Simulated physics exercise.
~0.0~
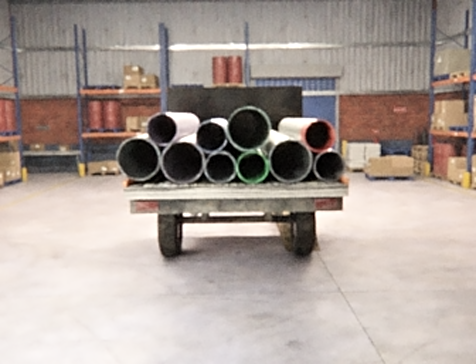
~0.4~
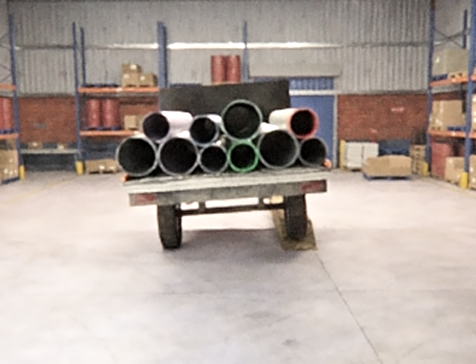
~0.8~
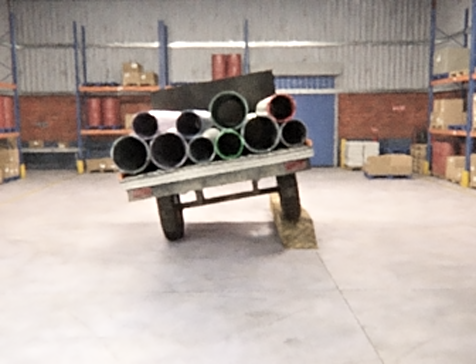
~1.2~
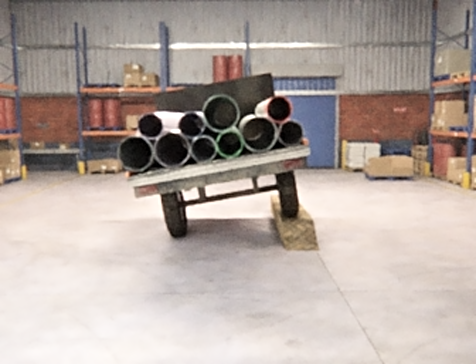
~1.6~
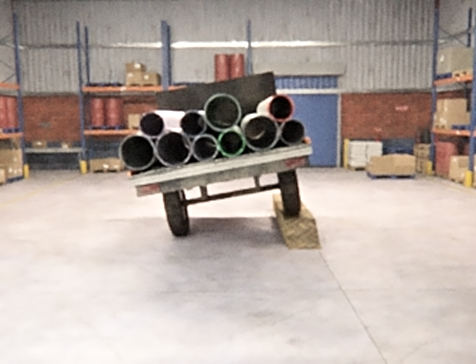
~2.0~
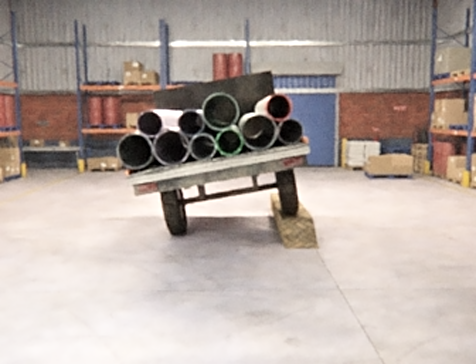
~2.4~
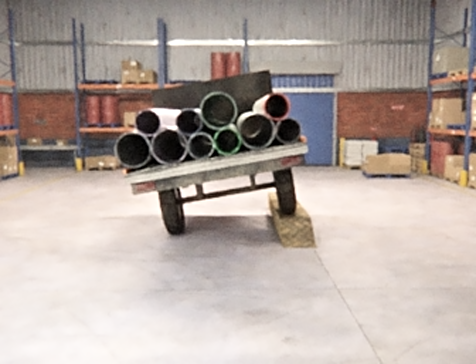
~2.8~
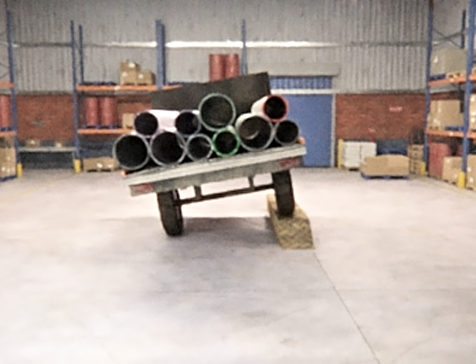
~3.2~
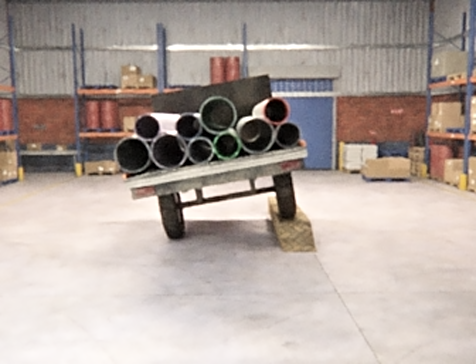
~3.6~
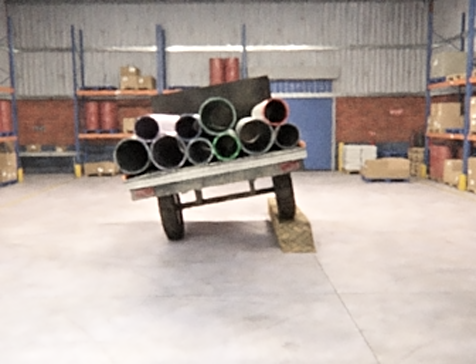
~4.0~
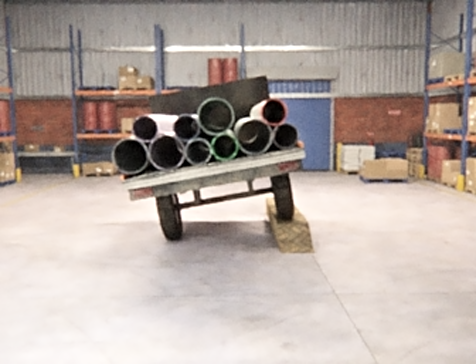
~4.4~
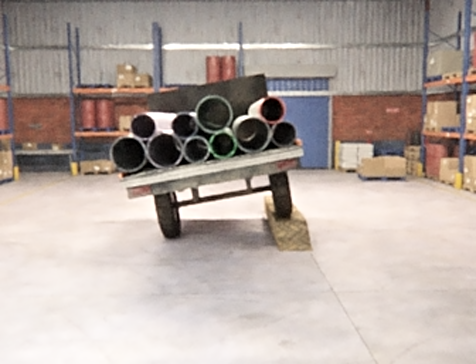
A flat trailer stacked with loose pipes rolled away across a warehouse floor until its right wheel climbed a low block and the deck tipped left. It stopped there, still leaning, with the green and red pipes and all the others aboard.
